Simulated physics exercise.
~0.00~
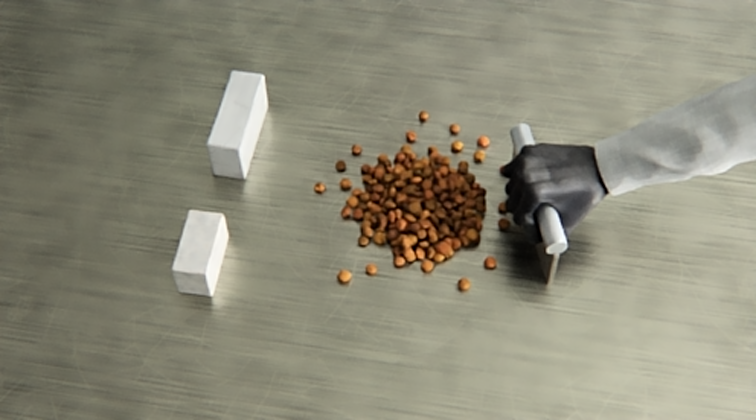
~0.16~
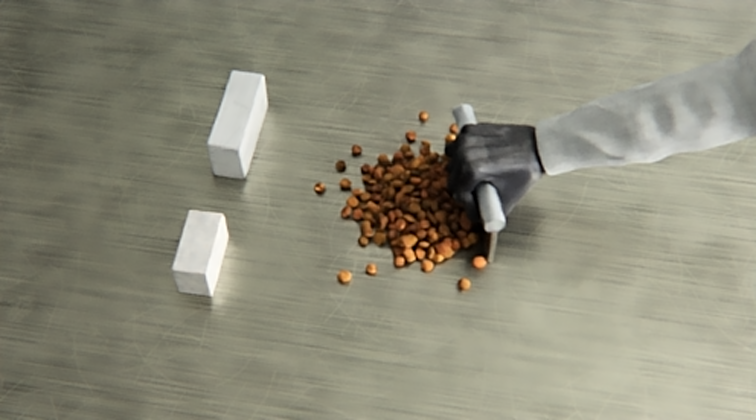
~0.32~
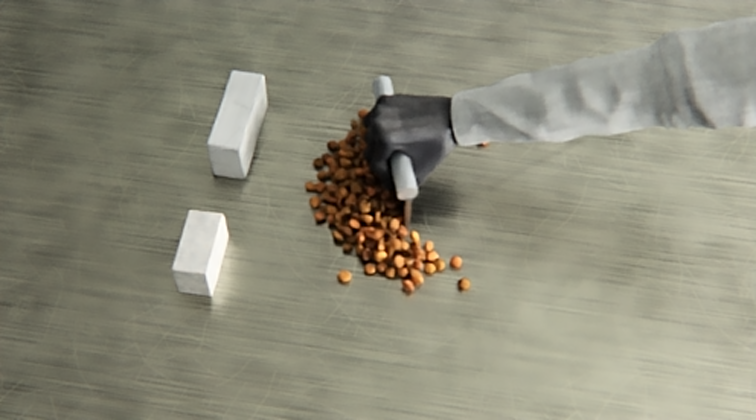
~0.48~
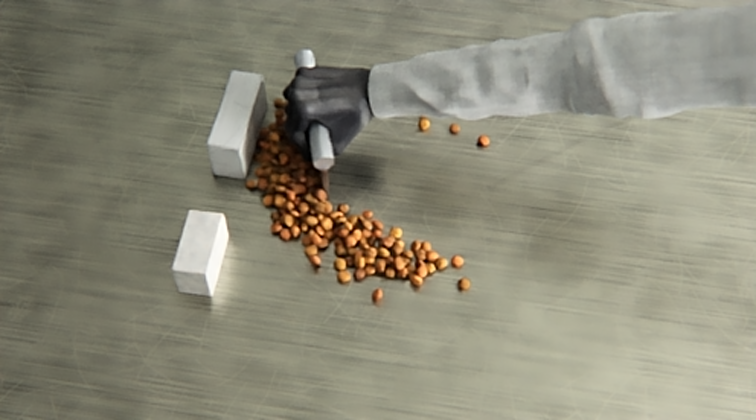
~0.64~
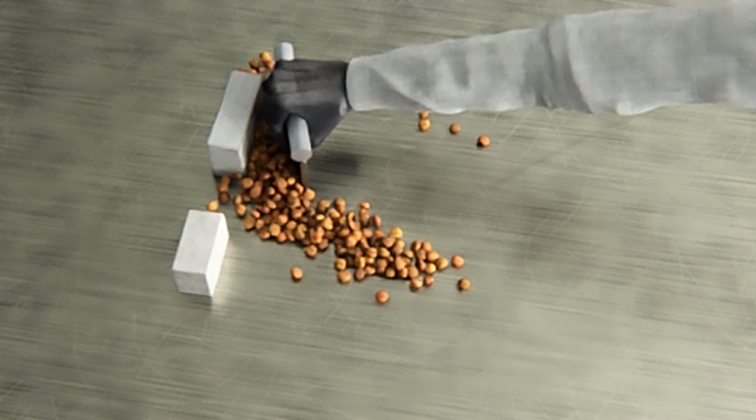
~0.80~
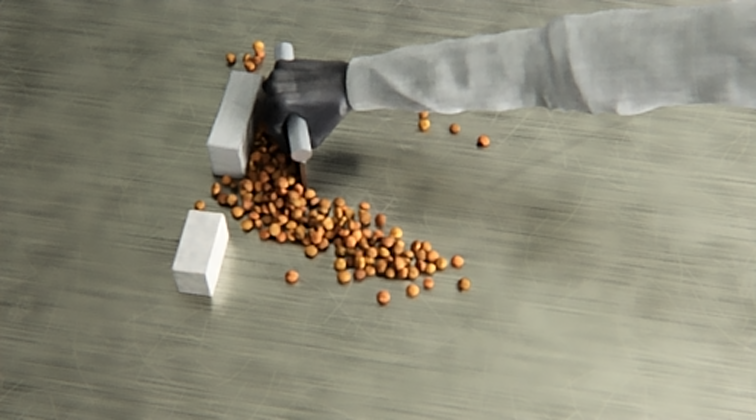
A black-gloved hand at the end of a pale grey sleeve grips a light bar-handled scraper on a brushed, grey-green metal surface, seen from above. Left of it lies a loose heap of orange-brown kibble, and farther left stand two white blocks with a gap between them. The hand pushes the scraper leftward and slightly upward through the heap, drawing the pieces into a slanting trail. It stops close against the upper block, where a few pieces slip round its far end. Most of the kibble rests short of the blocks, with a few strays scattered behind.
